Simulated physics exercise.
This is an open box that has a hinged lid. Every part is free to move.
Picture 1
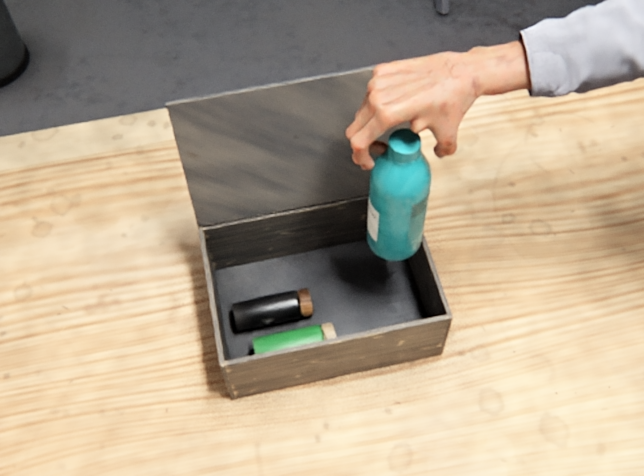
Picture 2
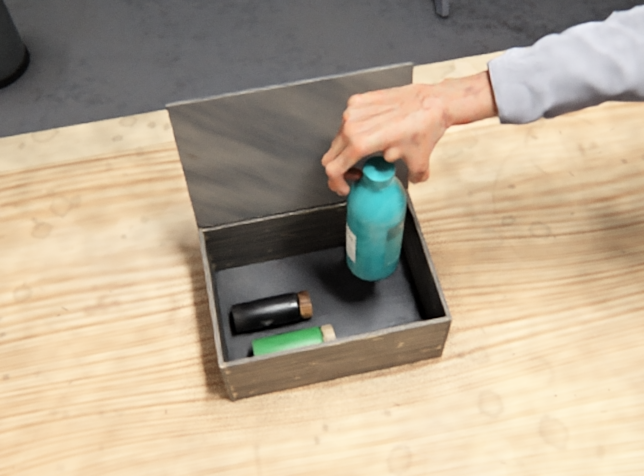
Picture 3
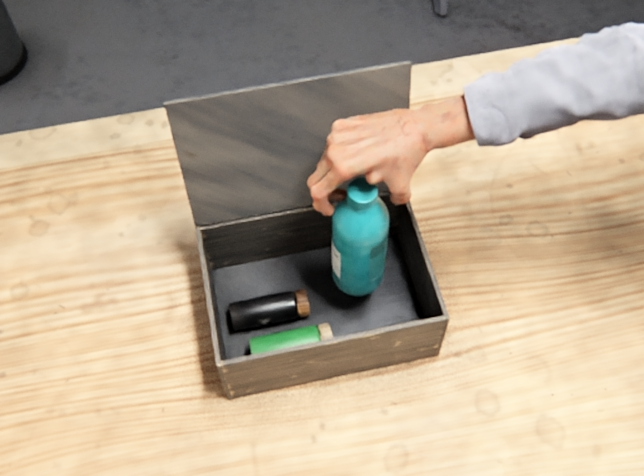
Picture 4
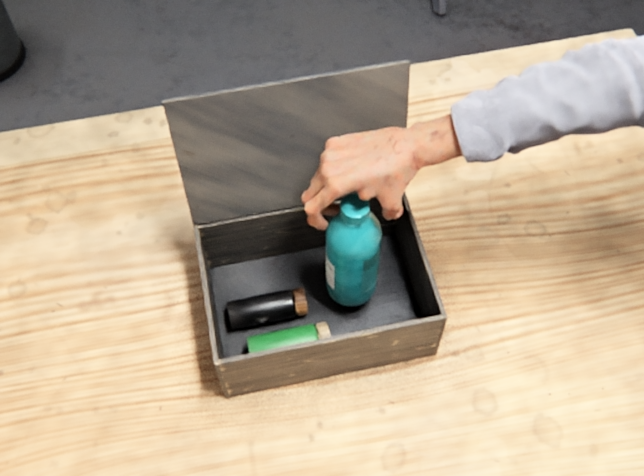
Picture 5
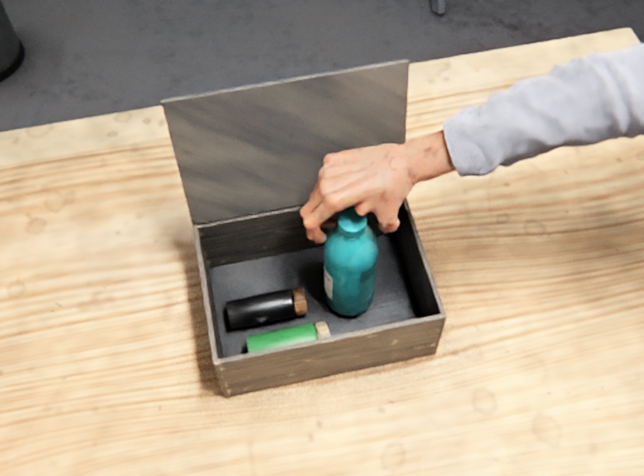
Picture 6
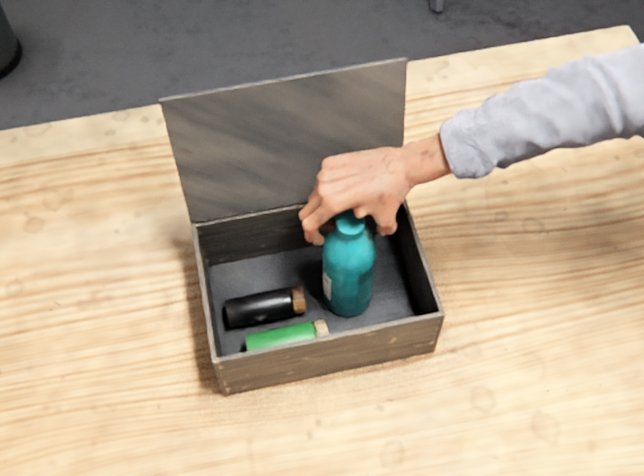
Turquoise bottle being lowered by a hand into an open hinged-lid box, beside a black bottle and a green one lying inside.
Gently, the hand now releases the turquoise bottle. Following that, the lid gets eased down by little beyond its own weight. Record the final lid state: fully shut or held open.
Final lid state: Held open.
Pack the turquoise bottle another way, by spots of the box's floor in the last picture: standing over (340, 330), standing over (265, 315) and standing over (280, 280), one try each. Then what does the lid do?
In the first case it sits on the rim; in the second case it will not close; in the third case it is held up.
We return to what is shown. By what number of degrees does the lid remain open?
The answer is about 45 degrees.
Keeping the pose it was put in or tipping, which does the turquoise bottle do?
Well, it stays just as set.
Then, 1.20 s on from there, lid 88° above the rim.
Then, 1.60 s on from there, lid 56° above the rim.
Then, 3.00 s on from there, lid 46° above the rim.
In the end, lid 46° above the rim; all 3 unmoved. At the end, from the last picture's camera, turquoise bottle near (349, 263).
